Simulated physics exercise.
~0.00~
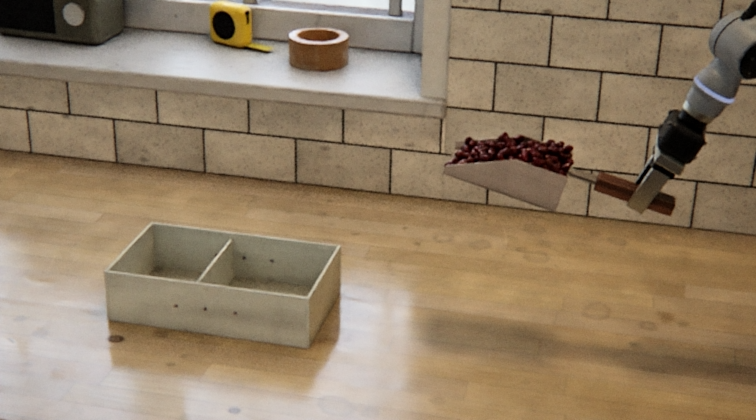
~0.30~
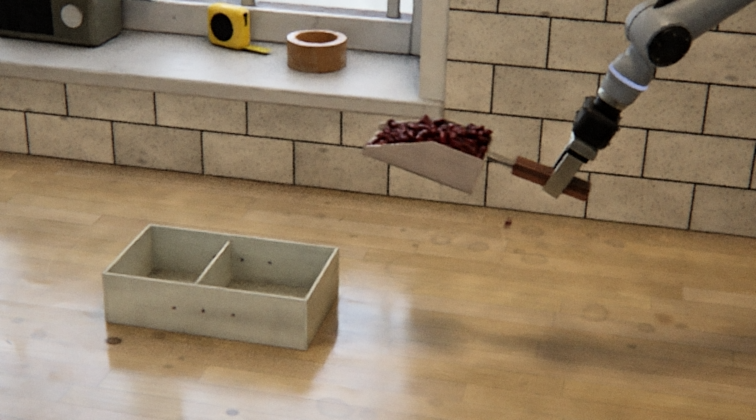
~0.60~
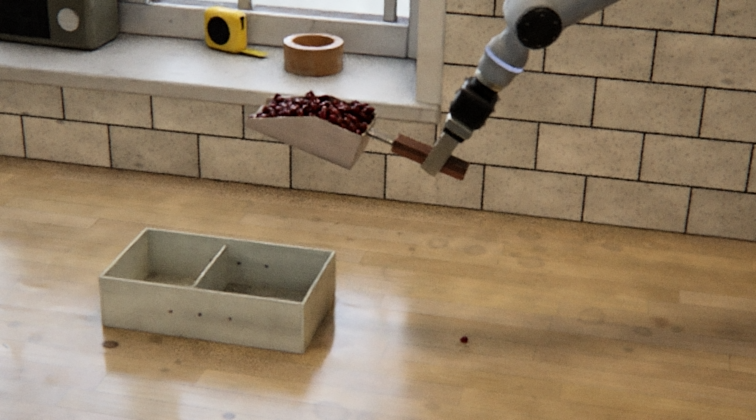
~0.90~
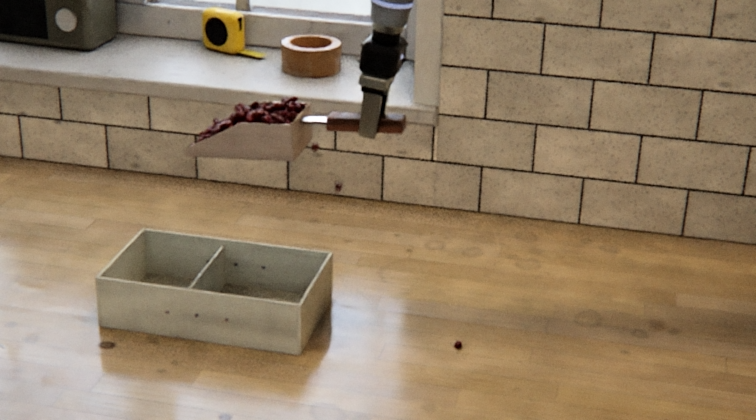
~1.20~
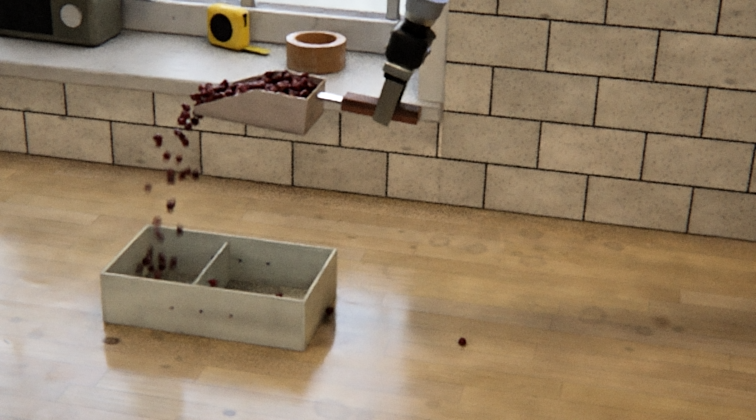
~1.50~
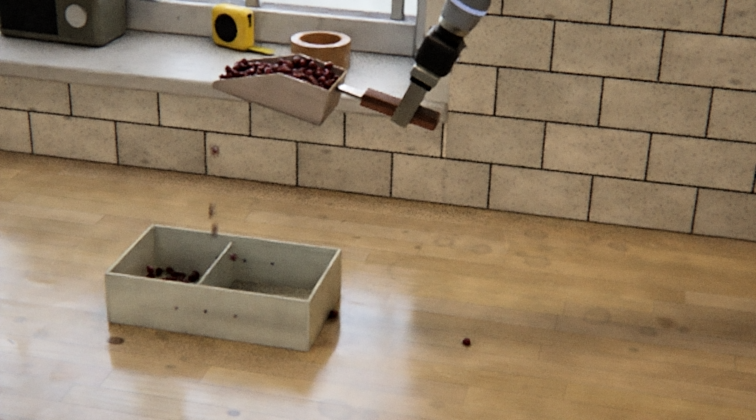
On a wooden counter, a robot arm's scoop tips some beans into a divided box.
